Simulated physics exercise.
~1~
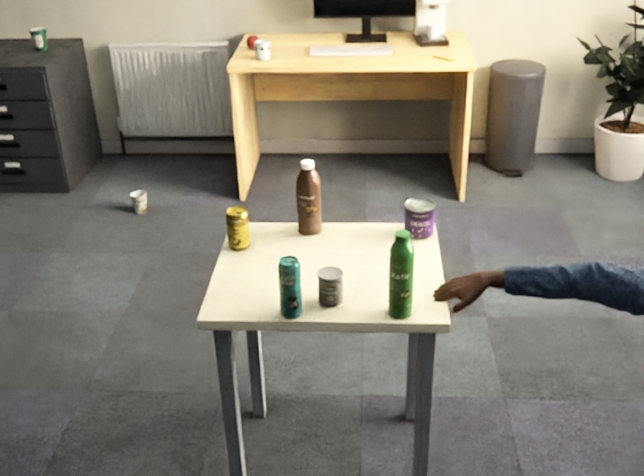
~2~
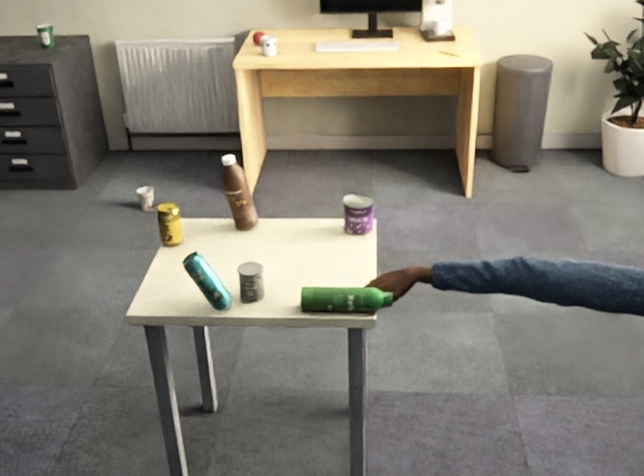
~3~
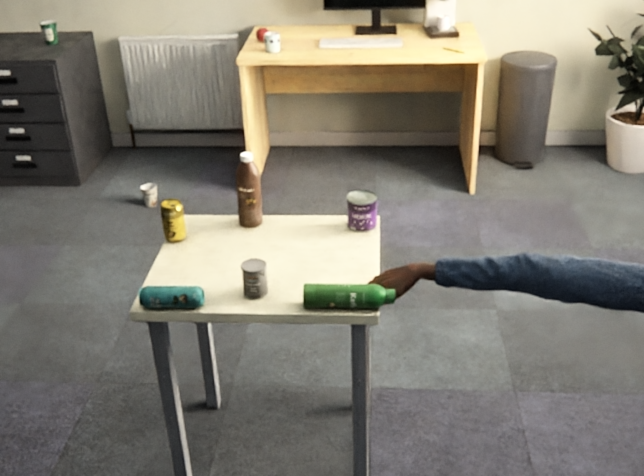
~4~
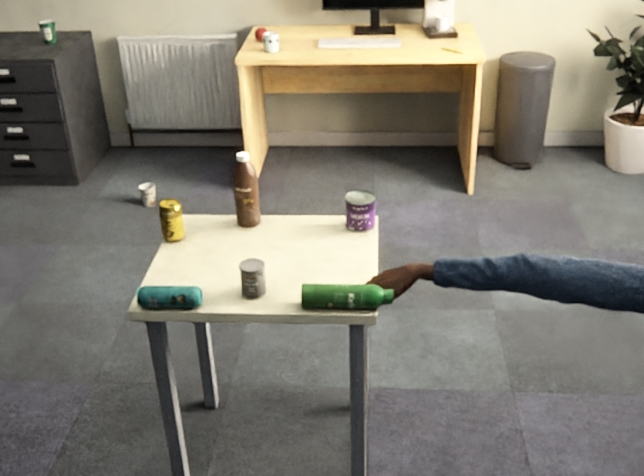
A hand drags the table left, and the green bottle and turquoise can topple over.
